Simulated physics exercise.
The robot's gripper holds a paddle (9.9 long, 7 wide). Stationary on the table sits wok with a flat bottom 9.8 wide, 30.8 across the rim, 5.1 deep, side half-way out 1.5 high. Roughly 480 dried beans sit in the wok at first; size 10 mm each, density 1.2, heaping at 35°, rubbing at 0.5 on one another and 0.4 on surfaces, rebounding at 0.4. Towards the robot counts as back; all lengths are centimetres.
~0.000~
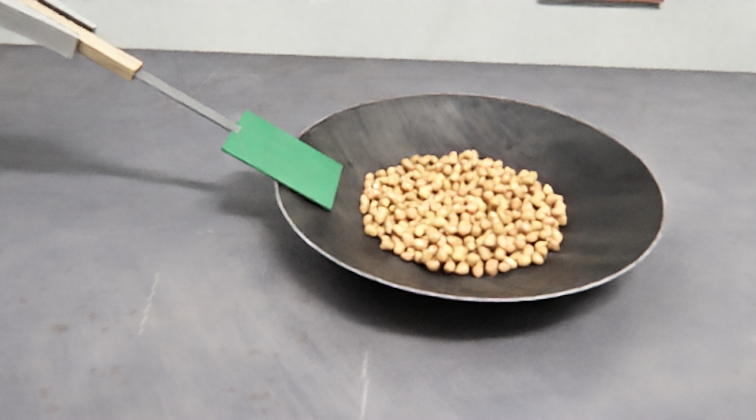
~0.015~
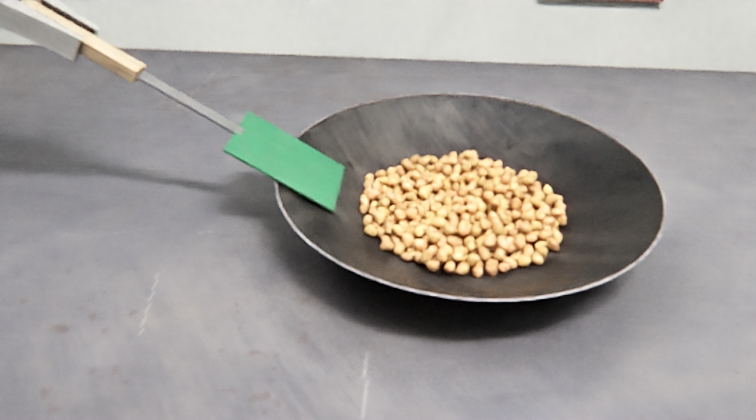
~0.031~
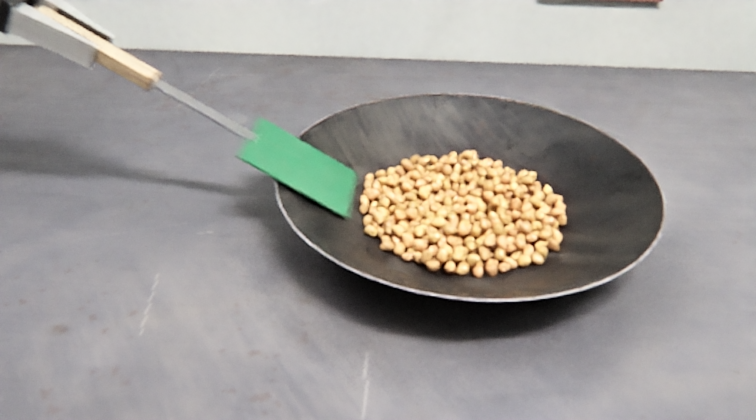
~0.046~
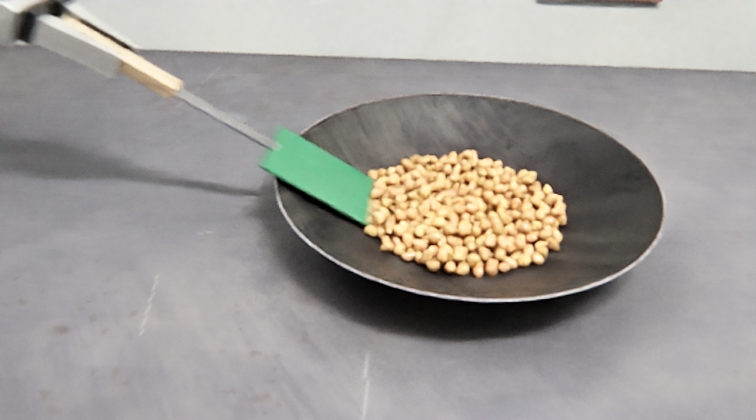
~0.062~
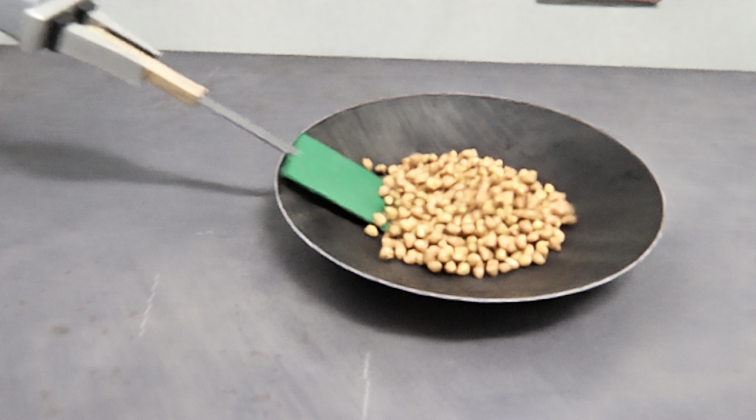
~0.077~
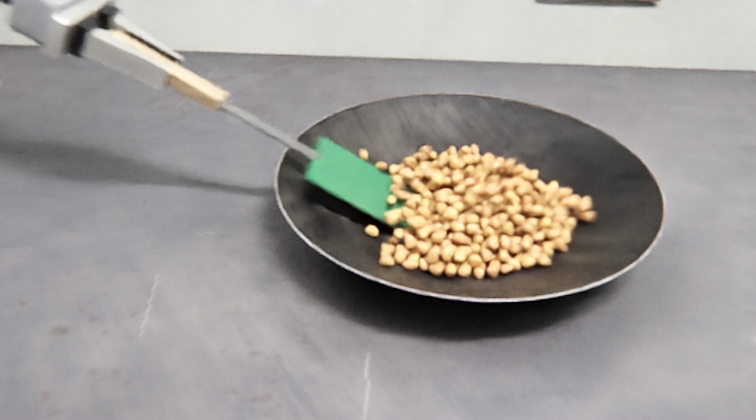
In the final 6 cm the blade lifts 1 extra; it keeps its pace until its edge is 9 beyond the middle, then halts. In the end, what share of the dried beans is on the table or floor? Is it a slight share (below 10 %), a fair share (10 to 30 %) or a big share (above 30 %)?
It is a fair share.
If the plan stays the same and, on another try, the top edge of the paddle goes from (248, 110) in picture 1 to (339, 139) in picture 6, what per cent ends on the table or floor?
Roughly 30 %.
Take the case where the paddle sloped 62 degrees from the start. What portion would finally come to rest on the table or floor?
Estimate for that slope: Some 25 per cent.
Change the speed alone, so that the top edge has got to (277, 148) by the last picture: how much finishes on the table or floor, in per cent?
Estimate: Close to 5 %.
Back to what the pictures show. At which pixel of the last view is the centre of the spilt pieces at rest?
About (732, 224).
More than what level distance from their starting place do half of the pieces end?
Some 6 cm.
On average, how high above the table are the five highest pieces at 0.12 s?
About 6 centimetres.
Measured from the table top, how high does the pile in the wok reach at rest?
Height at the end: Around 6.0 cm.
By 0.12 s, sloping 32°, highest piece 6 above the table; 477 in the wok.
By 0.15 s, sloping 32°, highest piece 8 above the table; 477 in the wok.
By 0.37 s, sloping 32°, highest piece 7 above the table; 375 in the wok, 82 on the table or floor, 20 on the blade or in flight.
By 1.42 s, sloping 32°, highest piece 6 above the table; 375 in the wok, 102 on the table or floor.
Final count, 375 in the wok, 102 on the table or floor. That is 21 % on the table or floor.
